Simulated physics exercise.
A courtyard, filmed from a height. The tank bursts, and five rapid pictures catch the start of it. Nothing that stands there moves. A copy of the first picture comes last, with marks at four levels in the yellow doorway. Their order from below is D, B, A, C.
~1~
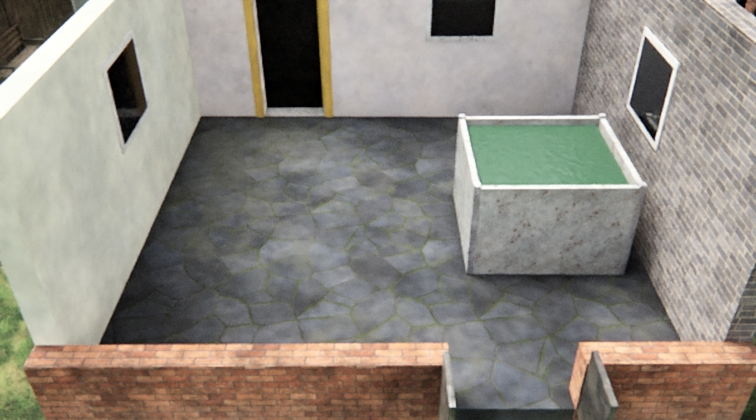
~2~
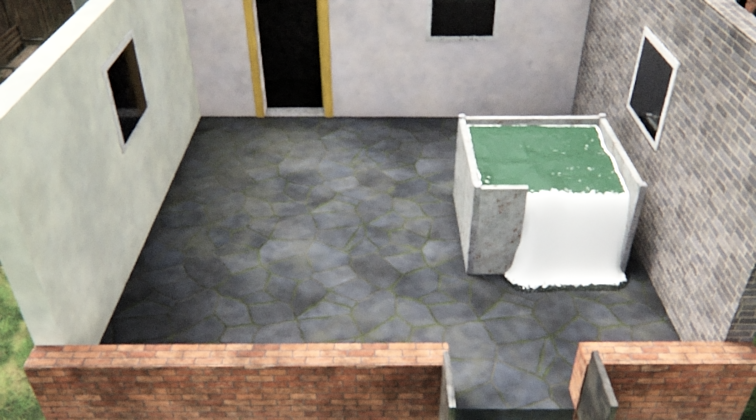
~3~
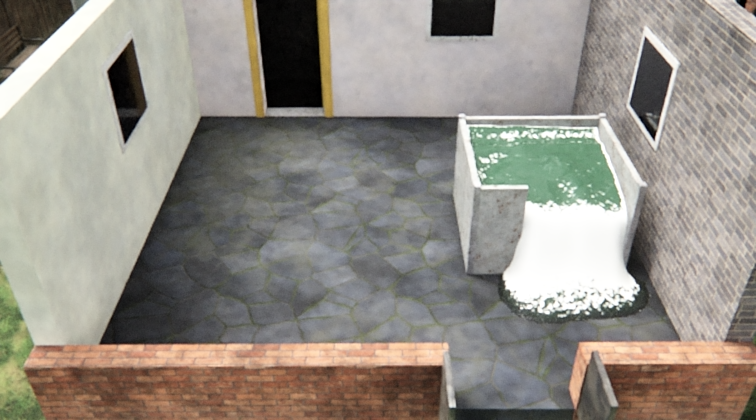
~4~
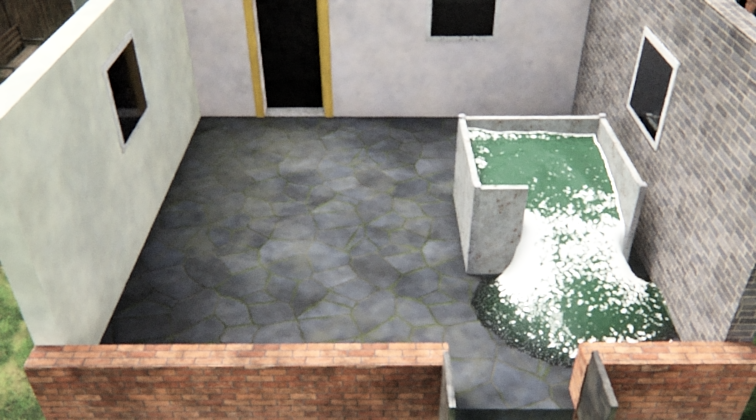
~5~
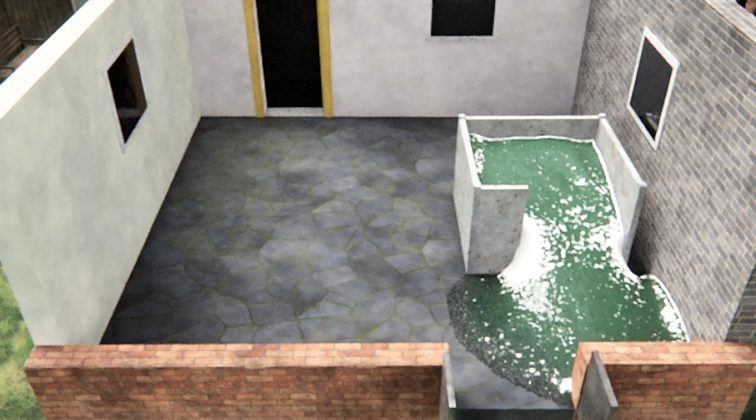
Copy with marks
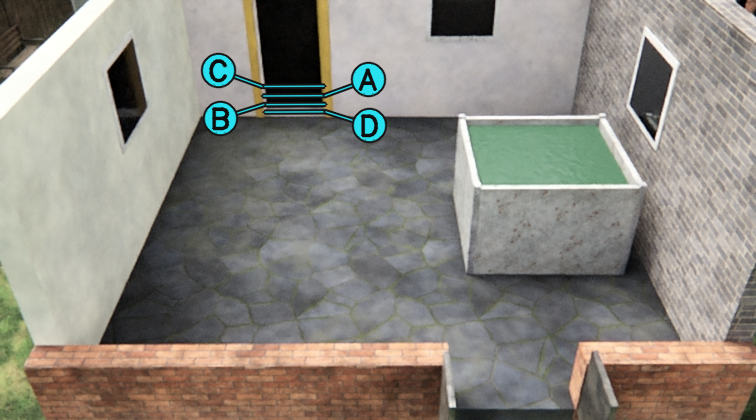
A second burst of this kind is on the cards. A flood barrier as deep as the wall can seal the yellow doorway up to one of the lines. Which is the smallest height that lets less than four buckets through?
Choose D.
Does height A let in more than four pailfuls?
No, that is safe.
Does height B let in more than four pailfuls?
No, that is safe.
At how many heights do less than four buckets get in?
All of them.
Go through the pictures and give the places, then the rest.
Water in the tank at rest, its middle at (544, 156); foot of the yellow doorway at (295, 116); open gate at (514, 338).
Water covers 1 % of the ground and shows as far out as (513, 282).
Water covers 3 % of the ground and shows as far out as (526, 310).
Water covers 7 % of the ground and shows as far out as (498, 318).
Water covers 12 % of the ground and shows as far out as (461, 314).
On the marked copy, A at (293, 95); B at (294, 104); C at (293, 86); D at (295, 111); from the bottom up D, B, A, C.
With A, nothing gets over.
With B, nothing gets over.
With C, nothing gets over.
With D, a bucket or two gets in.
